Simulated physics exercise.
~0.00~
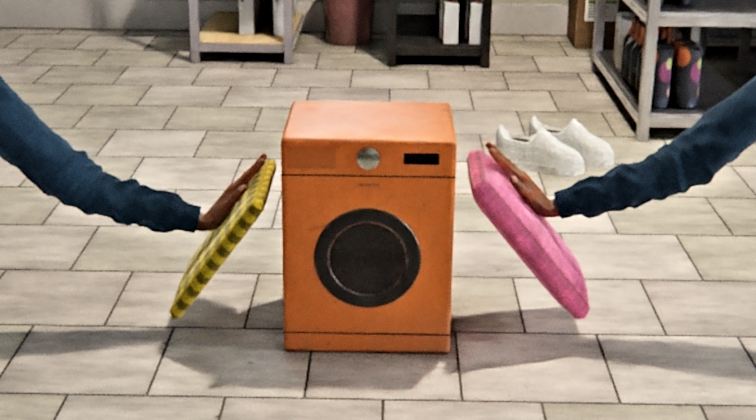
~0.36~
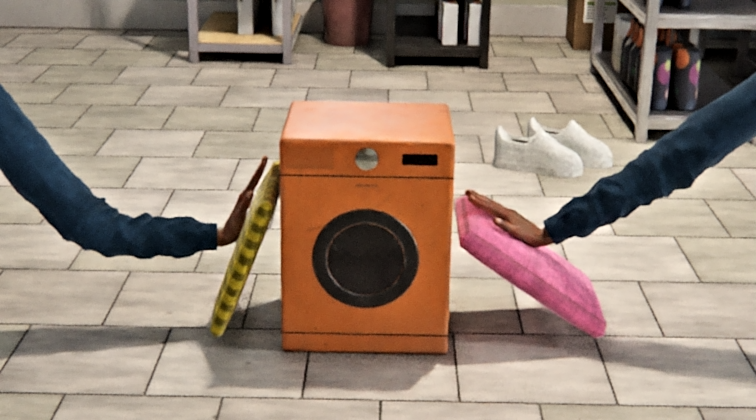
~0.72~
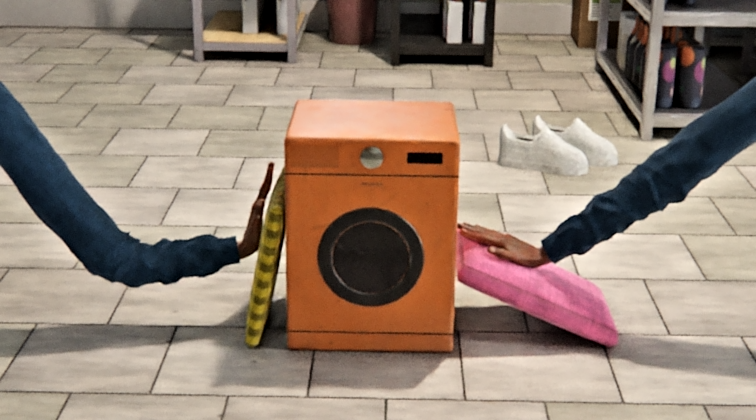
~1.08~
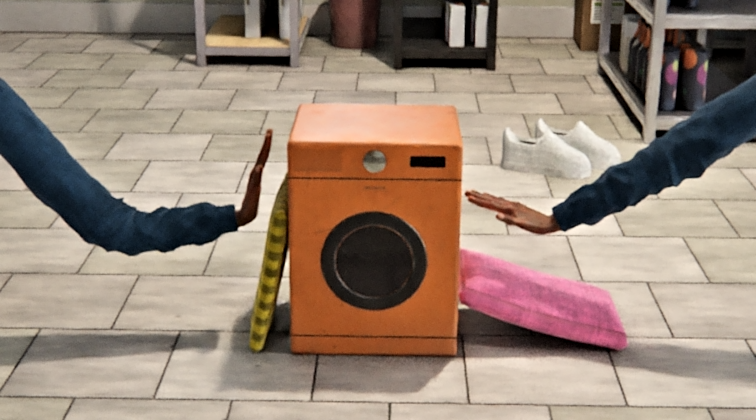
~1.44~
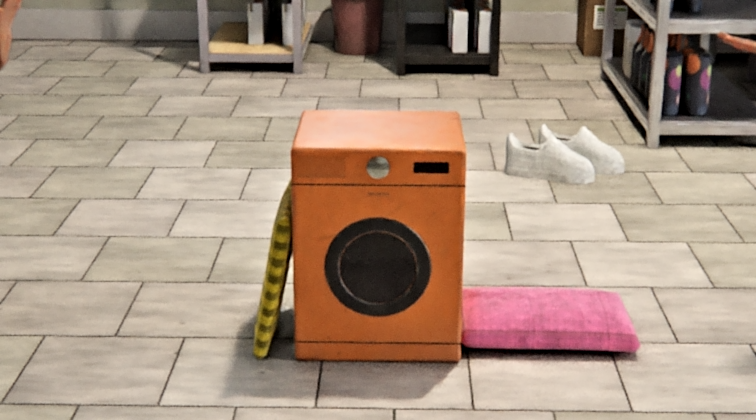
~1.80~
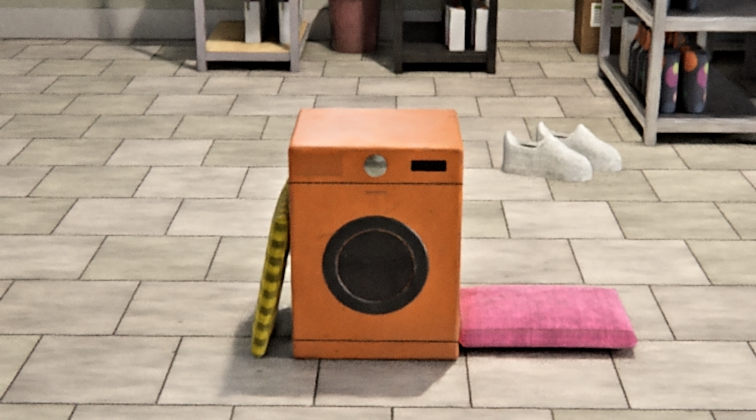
The video shows two hands holding a yellow seat pad and a pink pillow on either side of an orange machine, easing them down and letting go. The yellow pad stays leaning against the left side, while the pink pillow slumps flat on the floor at right.
